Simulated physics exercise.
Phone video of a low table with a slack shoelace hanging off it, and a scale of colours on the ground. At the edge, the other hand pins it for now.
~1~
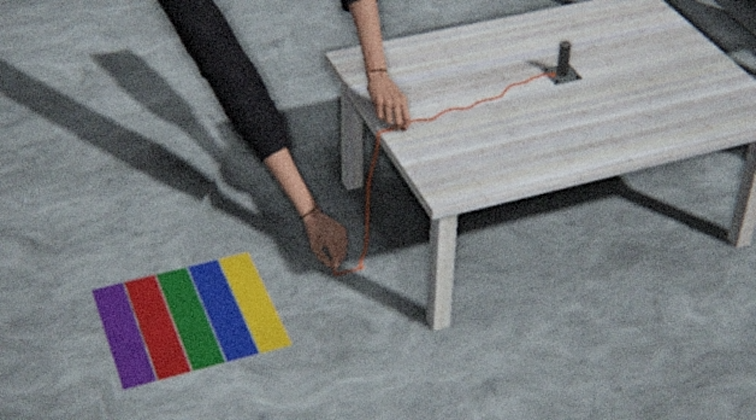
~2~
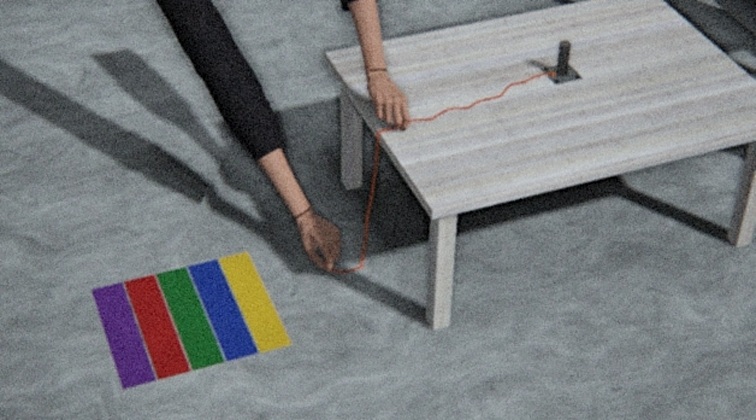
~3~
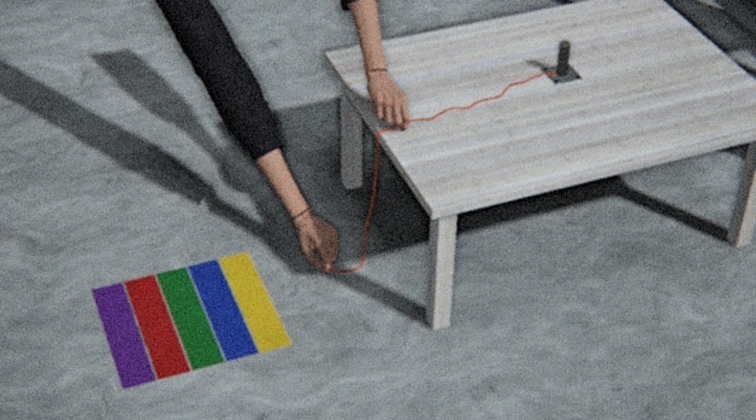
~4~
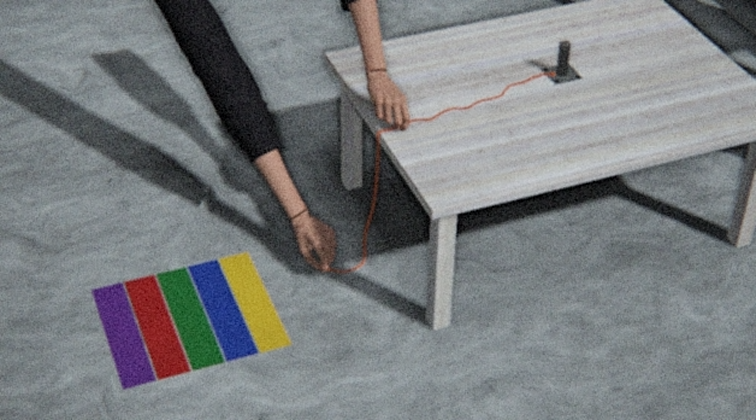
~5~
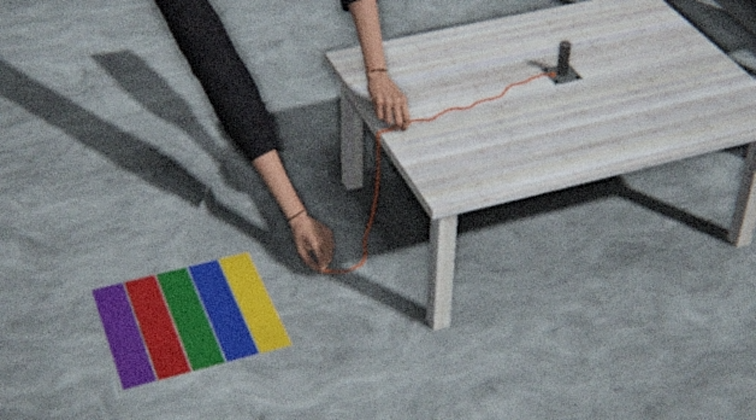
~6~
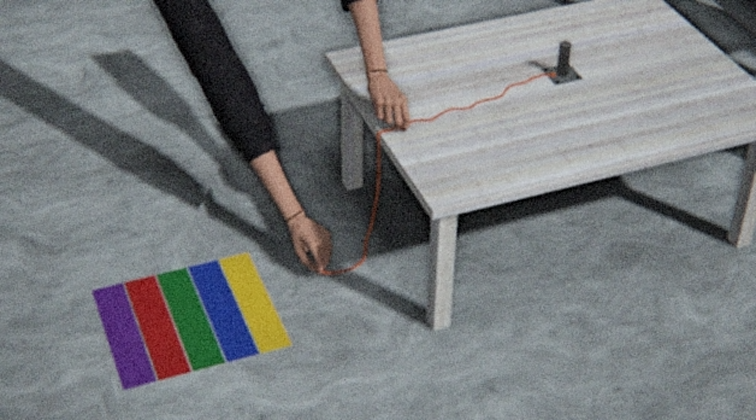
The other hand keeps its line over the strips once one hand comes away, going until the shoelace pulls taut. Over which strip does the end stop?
Over the blue strip.
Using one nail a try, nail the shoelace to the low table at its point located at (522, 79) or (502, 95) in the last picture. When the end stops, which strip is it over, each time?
Blue; blue.
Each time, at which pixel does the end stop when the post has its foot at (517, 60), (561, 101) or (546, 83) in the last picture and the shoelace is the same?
About (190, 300), (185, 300) and (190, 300).
Soon after, end near (287, 277); short of the strips.
Then, end near (243, 288); over yellow.
At full stretch, end near (217, 294); over blue. It gets as far as the blue strip.
